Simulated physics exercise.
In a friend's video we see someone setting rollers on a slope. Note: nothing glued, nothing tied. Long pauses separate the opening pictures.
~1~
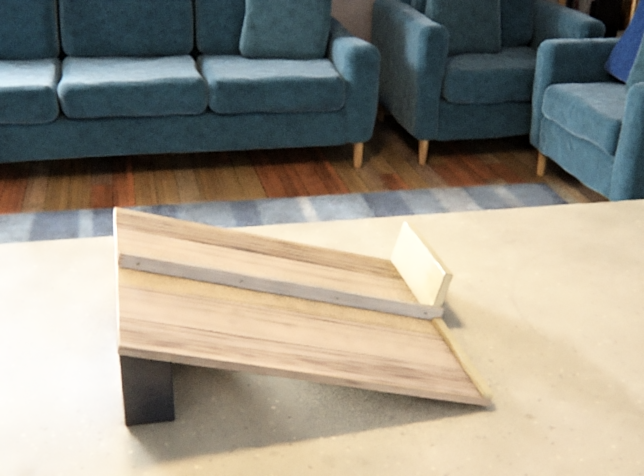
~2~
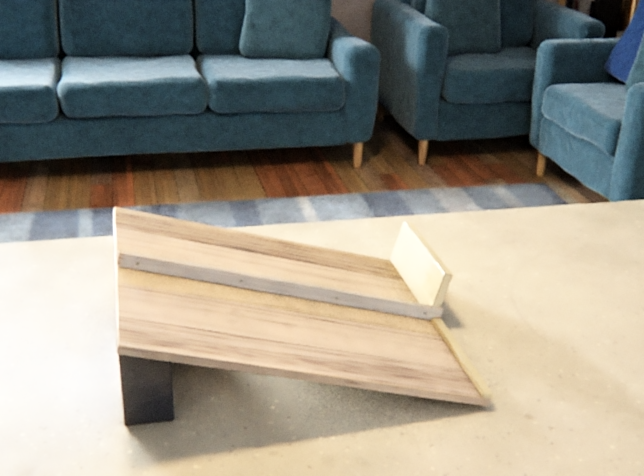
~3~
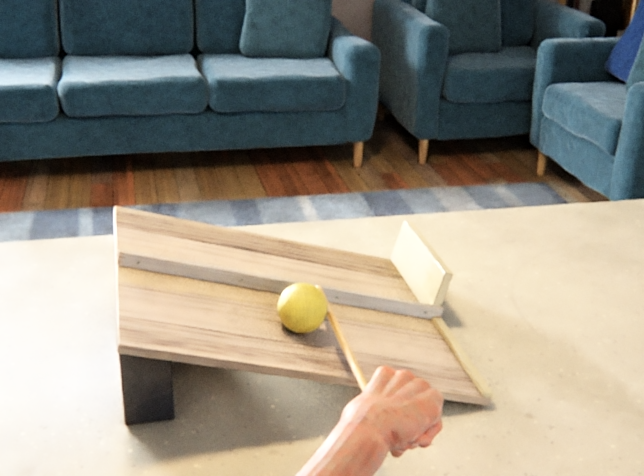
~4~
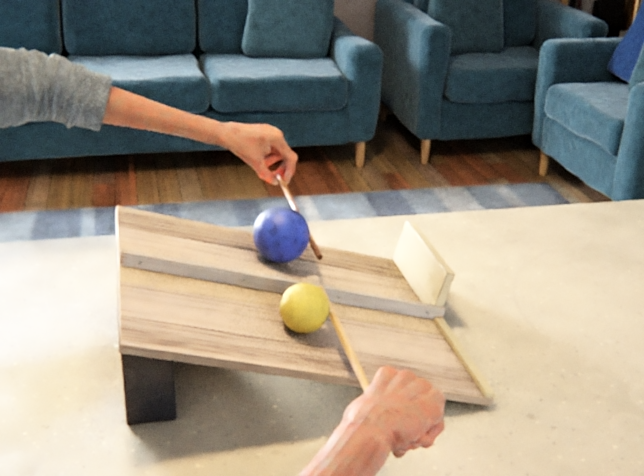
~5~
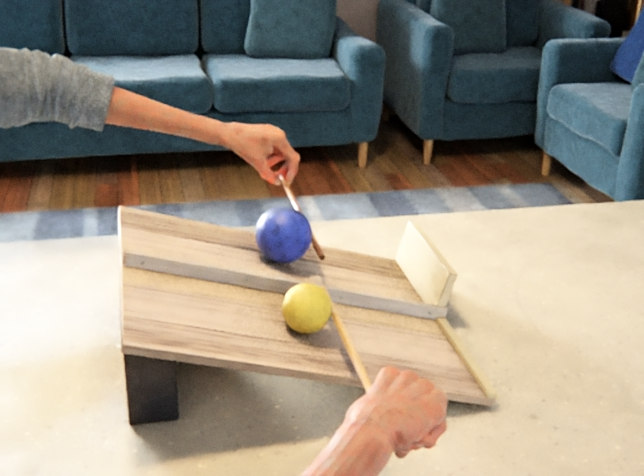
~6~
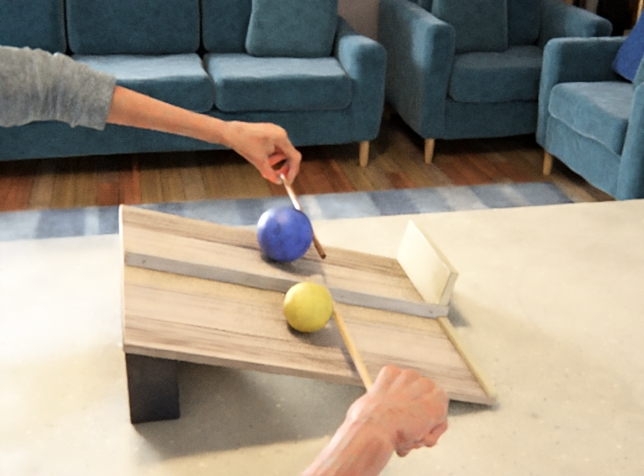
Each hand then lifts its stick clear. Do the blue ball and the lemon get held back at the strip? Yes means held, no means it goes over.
Blue ball: Yes, held; lemon: No, it goes over.
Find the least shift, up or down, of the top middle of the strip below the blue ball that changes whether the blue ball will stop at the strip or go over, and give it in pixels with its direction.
Close to 28 pixels in the downward direction.
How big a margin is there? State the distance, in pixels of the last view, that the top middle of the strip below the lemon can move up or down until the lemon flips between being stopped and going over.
8 pixels upward.
Then, 0.50 s after the last picture, blue ball rolling on the board near (397, 255); lemon rolling on the board near (448, 332).
Then, 1.06 s after the last picture, blue ball resting against the strip near (398, 257); lemon off the board.
By the end, the blue ball gets caught, near (398, 257); the lemon runs past the strip.
